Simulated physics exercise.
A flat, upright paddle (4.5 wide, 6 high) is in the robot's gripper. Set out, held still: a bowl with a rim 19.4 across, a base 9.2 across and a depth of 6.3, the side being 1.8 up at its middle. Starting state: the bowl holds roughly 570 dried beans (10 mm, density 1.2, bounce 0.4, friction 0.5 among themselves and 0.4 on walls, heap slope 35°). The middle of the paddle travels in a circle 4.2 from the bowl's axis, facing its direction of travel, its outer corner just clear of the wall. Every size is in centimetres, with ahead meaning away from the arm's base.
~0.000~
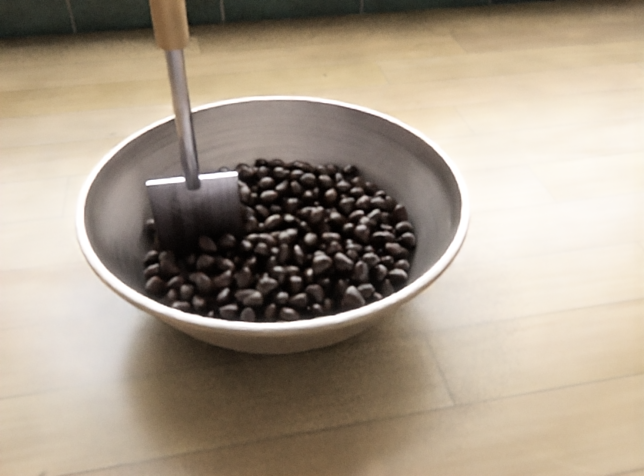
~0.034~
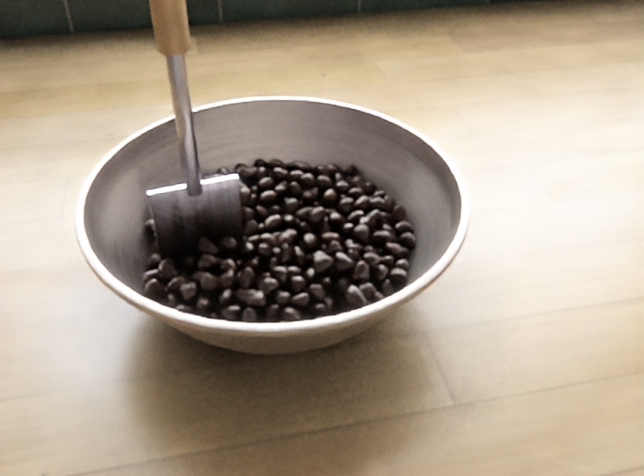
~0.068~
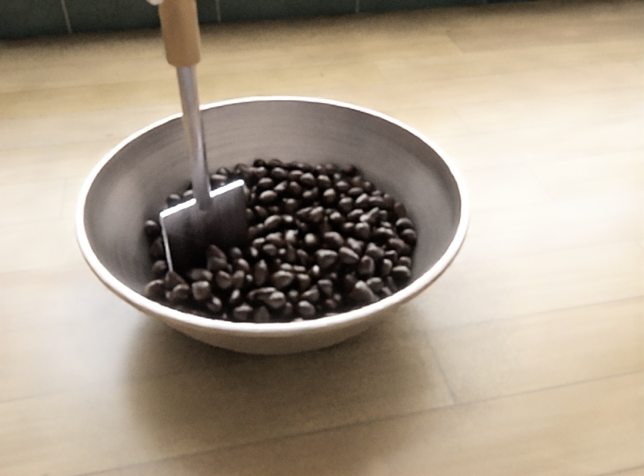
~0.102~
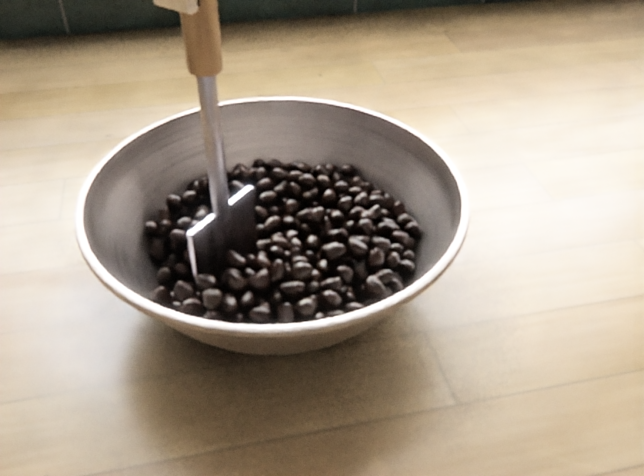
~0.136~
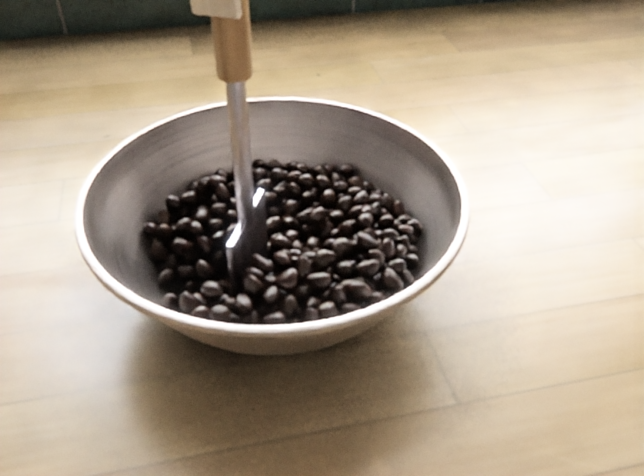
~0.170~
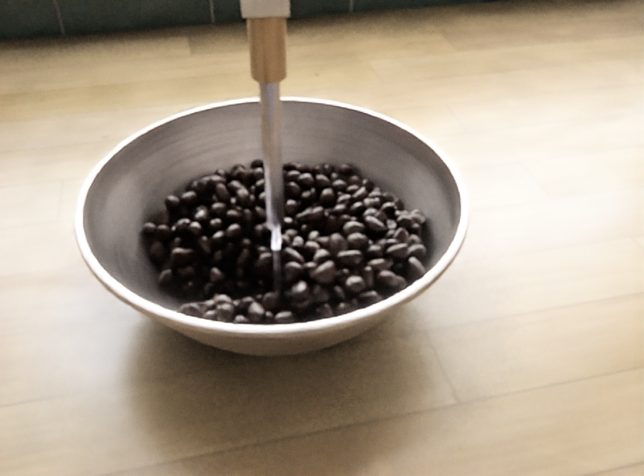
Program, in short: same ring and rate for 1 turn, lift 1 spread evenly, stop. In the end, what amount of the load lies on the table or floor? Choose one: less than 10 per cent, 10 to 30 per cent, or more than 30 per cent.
The share is less than 10 per cent.
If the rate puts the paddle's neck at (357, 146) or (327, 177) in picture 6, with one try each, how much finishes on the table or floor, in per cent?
So, roughly 30 percent the first time and 20 percent the second.
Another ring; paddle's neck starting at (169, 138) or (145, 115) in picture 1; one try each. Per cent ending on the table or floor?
I'd put it at around 10 and 0 percent.
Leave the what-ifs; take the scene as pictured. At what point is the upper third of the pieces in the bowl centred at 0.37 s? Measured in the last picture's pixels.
About (357, 168).
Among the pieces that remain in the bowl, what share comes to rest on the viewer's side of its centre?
Around 60 percent of it.
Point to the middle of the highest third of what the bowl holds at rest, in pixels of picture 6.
(202, 271).
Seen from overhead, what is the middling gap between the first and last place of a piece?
I'd estimate close to 7 cm.
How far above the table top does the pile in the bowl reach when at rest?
Measured height: Some 7.0 cm.
After 0.37 s, 188° round, highest piece 8 above the table; 564 in the bowl, 2 on the table or floor, 6 in flight or on the tool.
After 0.57 s, 296° round, highest piece 9 above the table; 554 in the bowl, 16 on the table or floor, 2 in flight or on the tool.
After 0.87 s, 0° round, highest piece 7 above the table; 545 in the bowl, 26 on the table or floor, 1 in flight or on the tool.
After 1.57 s, 0° round, highest piece 7 above the table; 545 in the bowl, 27 on the table or floor.
In the end, 545 in the bowl, 27 on the table or floor. That is 5 % on the table or floor.
